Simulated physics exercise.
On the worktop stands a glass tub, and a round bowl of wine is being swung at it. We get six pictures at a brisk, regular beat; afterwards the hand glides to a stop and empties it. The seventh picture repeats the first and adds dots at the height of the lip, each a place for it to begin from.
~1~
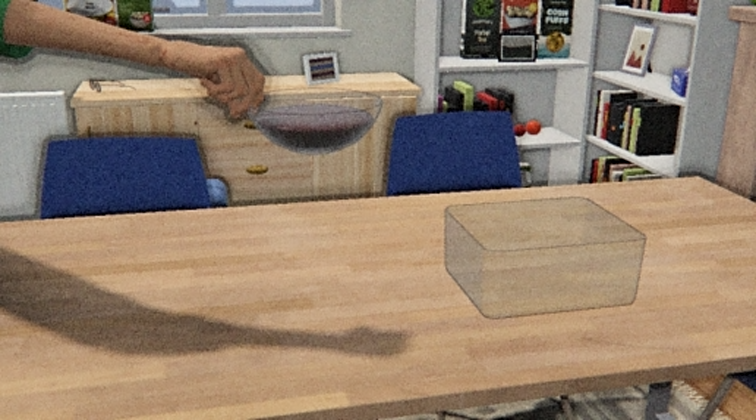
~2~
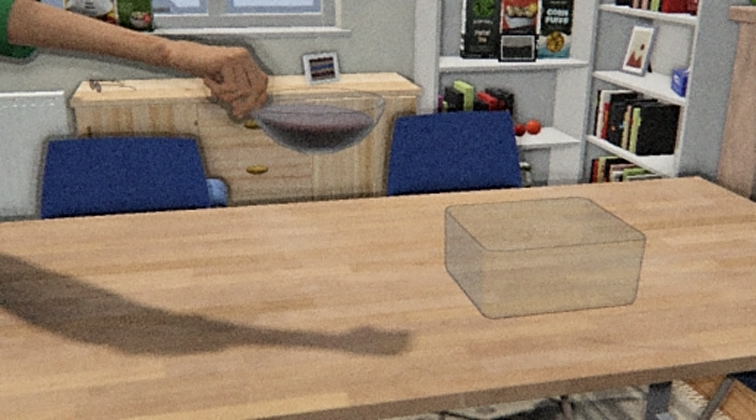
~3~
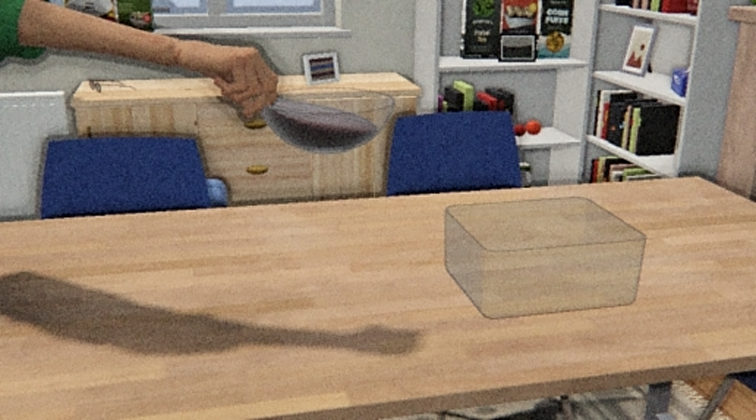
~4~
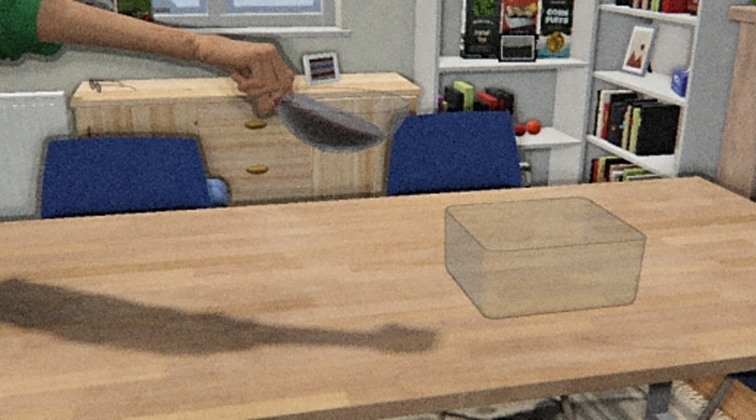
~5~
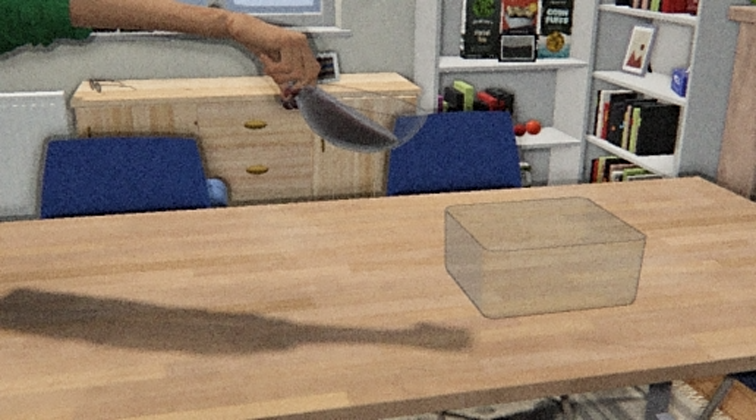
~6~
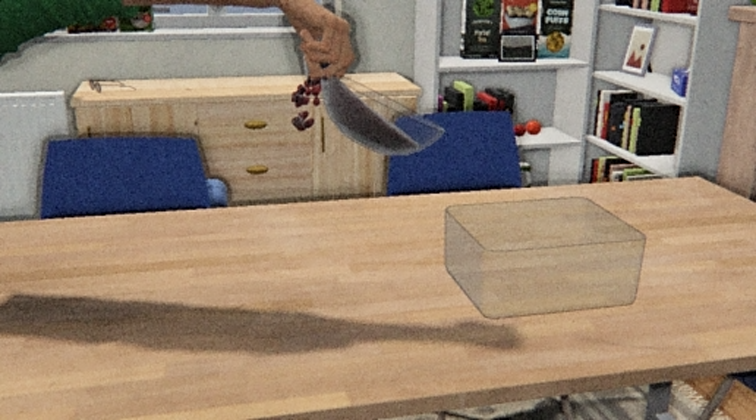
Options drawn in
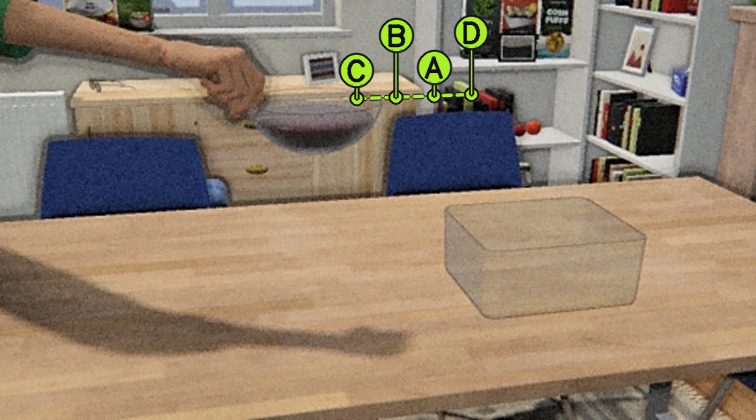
A hand moving a clear round bowl of dark wine rightwards above a wooden table, tilting it as red blobs spill beneath the hand.
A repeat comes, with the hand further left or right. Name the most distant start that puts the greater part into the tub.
Choose C.
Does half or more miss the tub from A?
No, not at all.
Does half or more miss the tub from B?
No, that is safe.
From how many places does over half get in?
All of them.
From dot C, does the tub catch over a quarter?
Yes, clearly.
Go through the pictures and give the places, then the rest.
In the first frame, upright, lip at (379, 97); tub from (480, 318) to (634, 302); nothing has left yet.
In the second frame, upright, lip at (382, 97); nothing has left yet.
In the third frame, upright, lip at (391, 97); nothing has left yet.
In the fourth frame, tipped about 2°, lip at (405, 99); wine is over the rim, down to (290, 99).
In the fifth frame, tipped about 12°, lip at (423, 109); wine is over the rim, down to (287, 105).
In the sixth frame, tipped about 27°, lip at (439, 126); wine is over the rim, down to (299, 126).
On the marked copy, A at (434, 95); B at (396, 97); C at (356, 98); D at (471, 94).
For dot A, about 83 % lands in the tub, 11 % falls short and 6 % goes beside or beyond.
For dot B, about 73 % lands in the tub, 10 % falls short and 17 % goes beside or beyond.
For dot C, about 64 % lands in the tub, 27 % falls short and 9 % goes beside or beyond.
For dot D, about 83 % lands in the tub, 6 % falls short and 11 % goes beside or beyond.
